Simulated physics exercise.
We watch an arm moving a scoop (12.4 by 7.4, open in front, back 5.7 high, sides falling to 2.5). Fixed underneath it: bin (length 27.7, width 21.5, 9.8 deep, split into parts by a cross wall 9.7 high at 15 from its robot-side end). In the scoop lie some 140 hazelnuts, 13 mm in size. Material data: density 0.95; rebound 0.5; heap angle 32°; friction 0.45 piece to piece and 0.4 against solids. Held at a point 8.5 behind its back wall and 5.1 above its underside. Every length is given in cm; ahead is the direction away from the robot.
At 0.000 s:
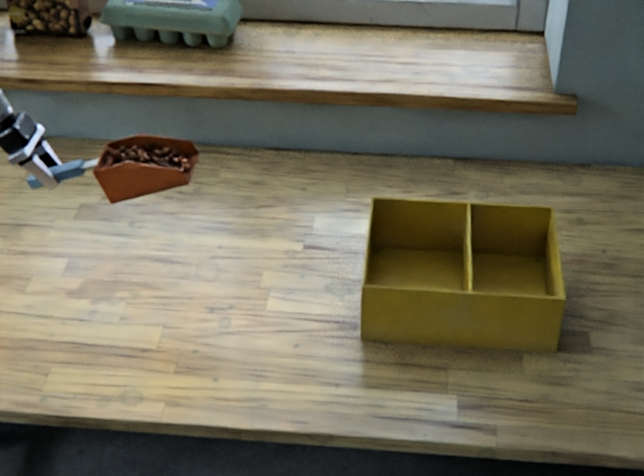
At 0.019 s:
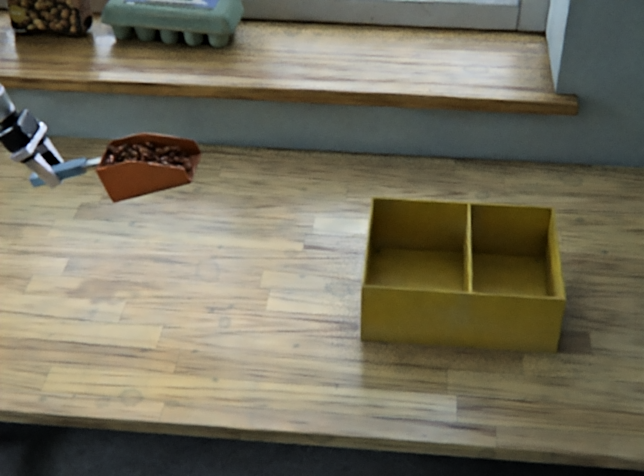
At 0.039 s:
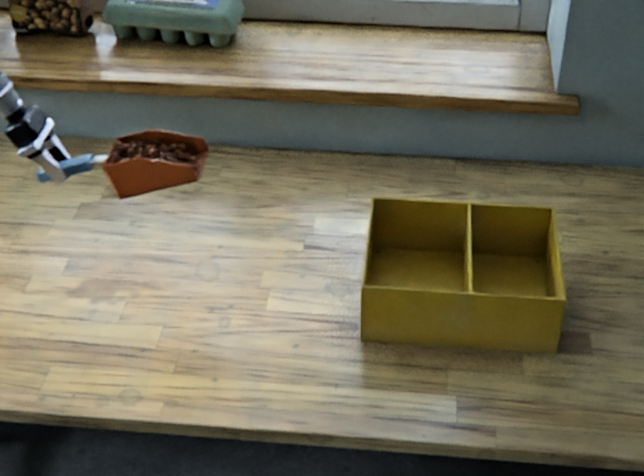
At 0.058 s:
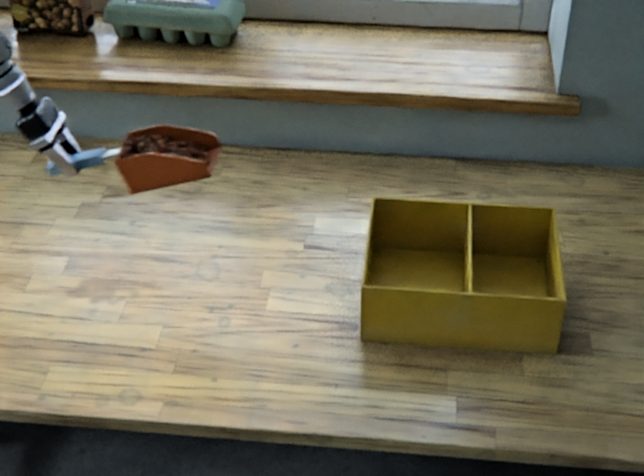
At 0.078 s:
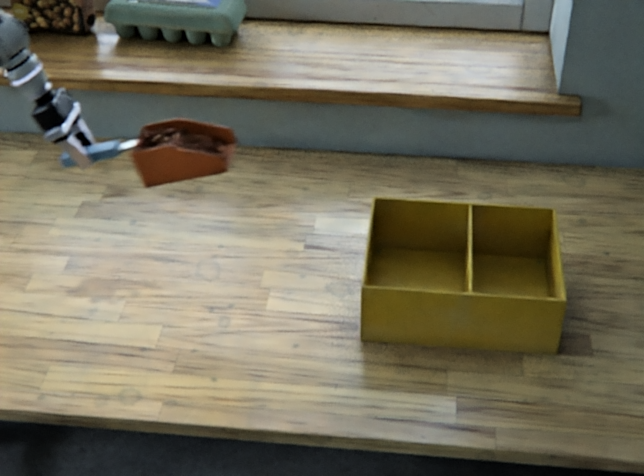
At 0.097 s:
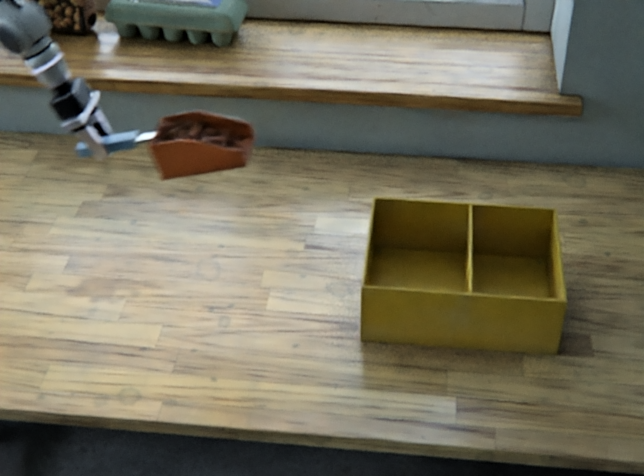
On a wooden worktop by a window sill, a robot arm at the left carried an orange scoop of hazelnuts a short way right and slightly upward, while a yellow two-part box stayed still.
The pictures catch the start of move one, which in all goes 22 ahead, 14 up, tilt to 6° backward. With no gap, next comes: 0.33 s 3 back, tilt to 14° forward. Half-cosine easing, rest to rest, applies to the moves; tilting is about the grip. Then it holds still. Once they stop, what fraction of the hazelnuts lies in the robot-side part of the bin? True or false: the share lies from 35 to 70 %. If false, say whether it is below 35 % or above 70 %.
False, below 35 %.
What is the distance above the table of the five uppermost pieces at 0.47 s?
Roughly 16 cm high.
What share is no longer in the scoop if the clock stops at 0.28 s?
Roughly 70 percent is out.
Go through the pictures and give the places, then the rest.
Scoop floor at (147, 179), tilted 20° backward; upper third of the load around (146, 162), from x 105 to 185, top at y 150; 144 on the scoop, in the first picture.
Scoop floor at (150, 178), tilted 20° backward; upper third of the load around (144, 160), from x 110 to 185, top at y 145, in the second picture.
Scoop floor at (157, 175), tilted 19° backward; upper third of the load around (149, 157), from x 115 to 195, top at y 145, in the third picture.
Scoop floor at (169, 170), tilted 18° backward; upper third of the load around (159, 151), from x 125 to 205, top at y 140, in the fourth picture.
Scoop floor at (184, 165), tilted 16° backward; upper third of the load around (173, 144), from x 140 to 220, top at y 130, in the fifth picture.
Scoop floor at (201, 158), tilted 15° backward; upper third of the load around (189, 137), from x 155 to 240, top at y 125; 144 on the scoop, in the sixth picture.
By 0.28 s, tilted 5° backward, highest piece 35 above the table; 41 on the scoop, 103 in flight or on a rim.
By 0.47 s, tilted 10° forward, highest piece 16 above the table; 105 in the far-side part, 22 in the robot-side part, 17 in flight or on a rim.
By 0.76 s, tilted 14° forward, highest piece 5 above the table; 106 in the far-side part, 30 in the robot-side part, 8 on the table or floor.
By 1.81 s, tilted 14° forward, highest piece 3 above the table; 106 in the far-side part, 30 in the robot-side part, 8 on the table or floor.
Final count, 106 in the far-side part, 30 in the robot-side part, 8 on the table or floor. That is 21 % in the robot-side part of the bin.
